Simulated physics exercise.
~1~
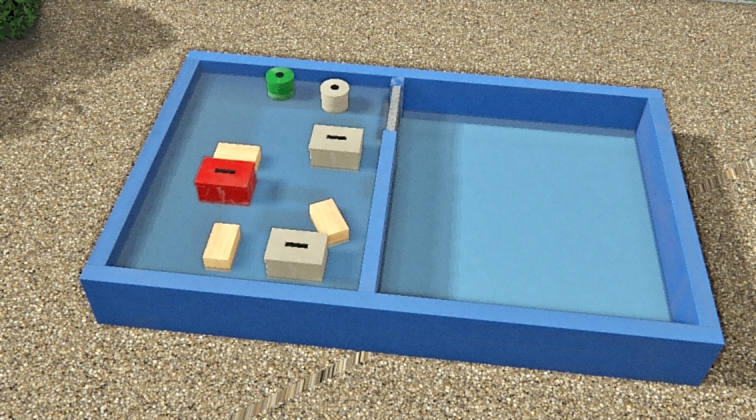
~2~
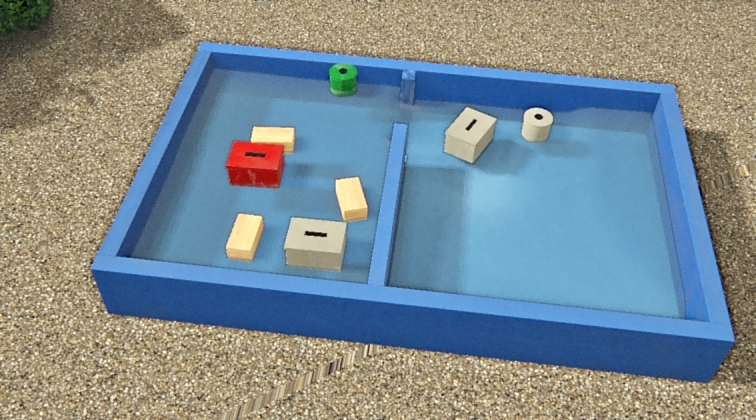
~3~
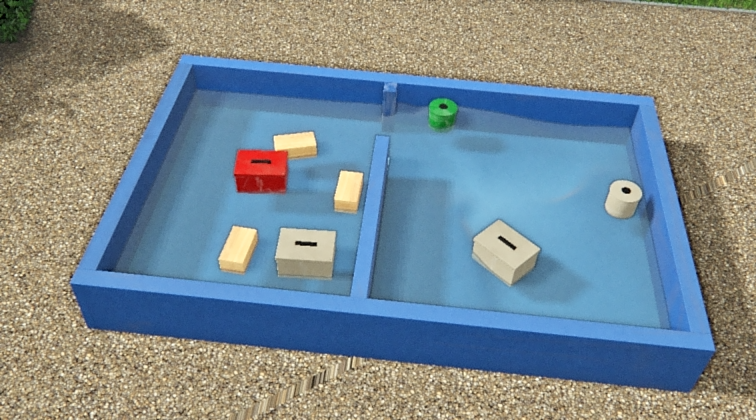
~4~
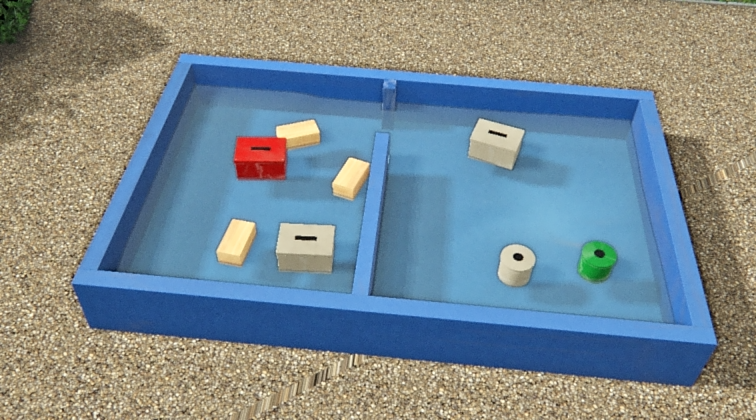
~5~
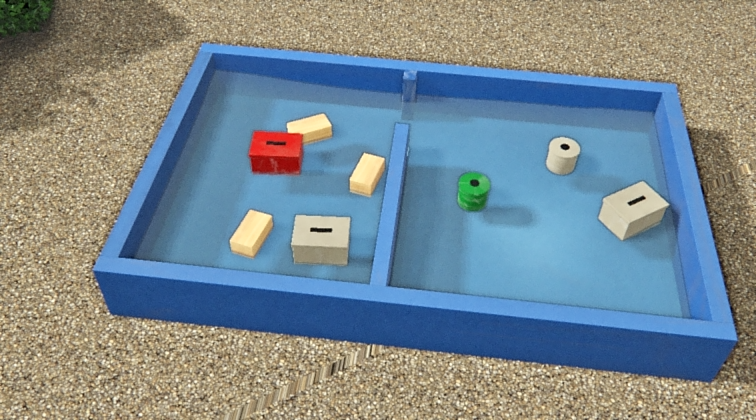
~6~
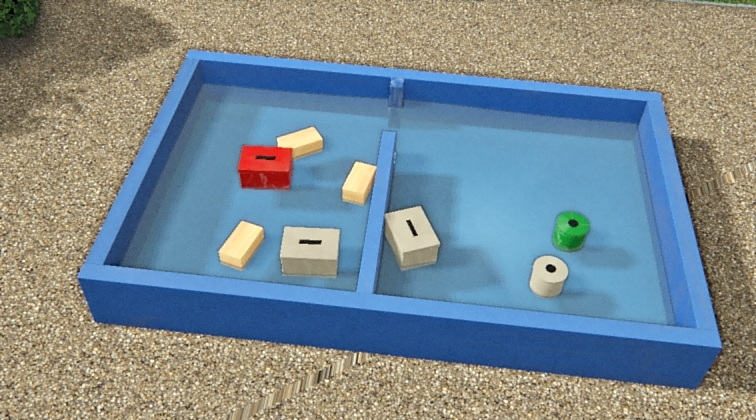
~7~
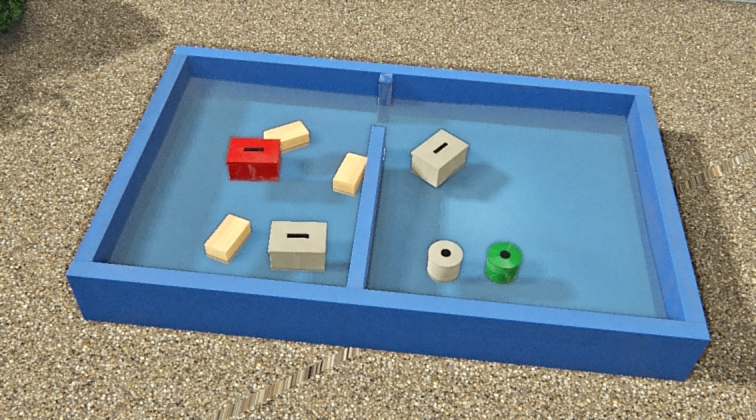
The clip shows a divided blue water tank as a green tub, a white tub and a grey slotted box drift through the gap into the right part and circle there, while the red box, another grey box and three wooden blocks stay afloat on the left.
